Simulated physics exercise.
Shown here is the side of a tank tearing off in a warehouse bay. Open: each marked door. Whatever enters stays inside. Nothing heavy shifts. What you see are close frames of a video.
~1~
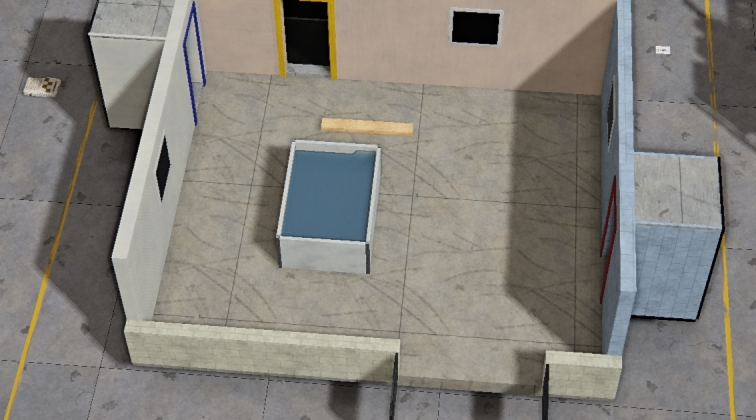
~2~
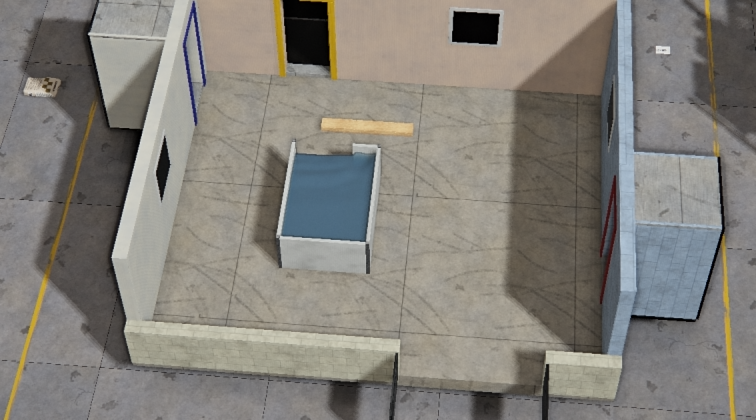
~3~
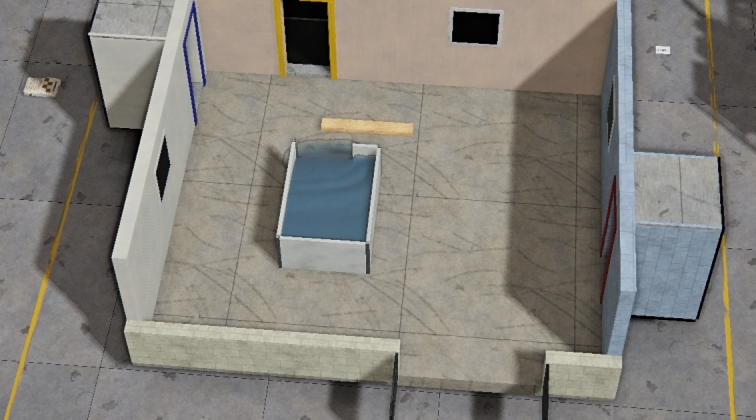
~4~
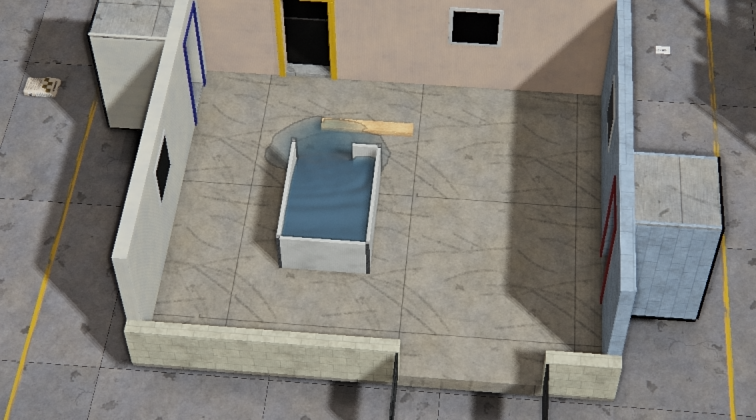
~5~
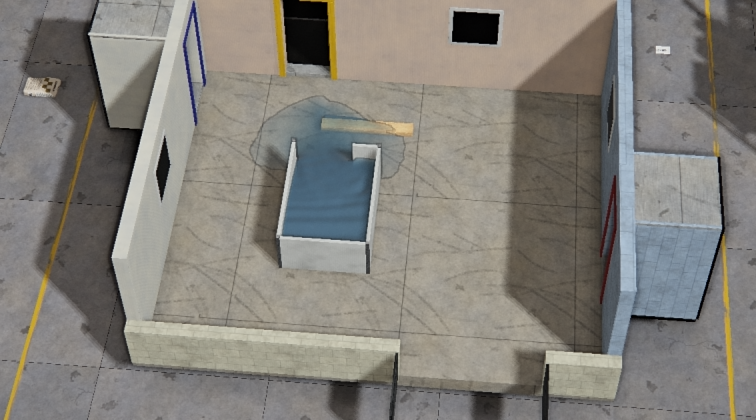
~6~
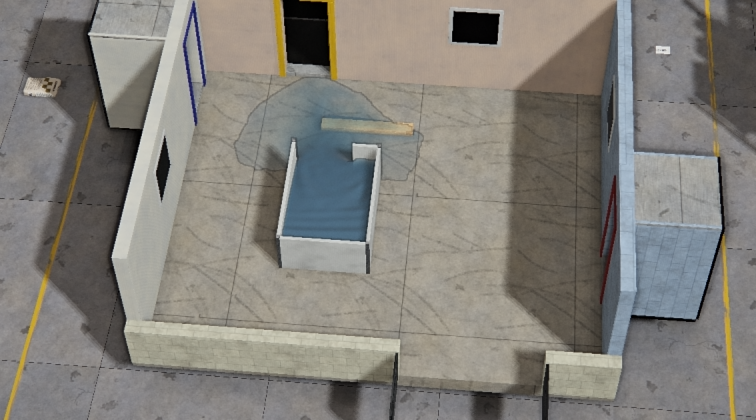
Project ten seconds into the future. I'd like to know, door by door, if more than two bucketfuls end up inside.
As I see it, the red door ends up at or below the line; the yellow door ends up above the line; the blue door ends up above the line.
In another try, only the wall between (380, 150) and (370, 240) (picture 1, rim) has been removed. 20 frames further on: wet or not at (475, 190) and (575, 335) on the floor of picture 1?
Respectively, inundated and inundated.
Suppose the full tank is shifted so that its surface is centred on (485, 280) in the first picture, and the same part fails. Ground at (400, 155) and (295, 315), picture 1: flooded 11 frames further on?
Soaked, bone-dry.
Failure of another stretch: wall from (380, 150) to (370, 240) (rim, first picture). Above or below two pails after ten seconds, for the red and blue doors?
I'd say the red one ends up above, and the blue one lets in too little.
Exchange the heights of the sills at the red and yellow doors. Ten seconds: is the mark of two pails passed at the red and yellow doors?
Then the red door falls short and the yellow door overshoots.
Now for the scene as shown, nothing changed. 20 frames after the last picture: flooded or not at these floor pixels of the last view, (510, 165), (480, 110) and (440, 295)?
Taking them as listed, they are waterlogged, waterlogged and spared.
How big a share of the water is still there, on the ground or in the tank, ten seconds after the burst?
Result: Close to 82 %.
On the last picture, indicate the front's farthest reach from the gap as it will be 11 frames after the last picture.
I'd say at around (536, 96).
A moment on, water covers 20 % of the floor; the red door not reached, the yellow door over two buckets in, the blue door not reached.
Next, water covers 25 % of the floor; the red door not reached, the yellow door far over two buckets in, the blue door under two buckets in.
Then, water covers 40 % of the floor; the red door not reached, the yellow door far over two buckets in, the blue door over two buckets in.
Later, water covers 70 % of the floor; the red door wet at the sill, nothing in, the yellow door far over two buckets in, the blue door over two buckets in.
In the end, water covers 90 % of the floor; the red door wet at the sill, nothing in, the yellow door far over two buckets in, the blue door far over two buckets in.
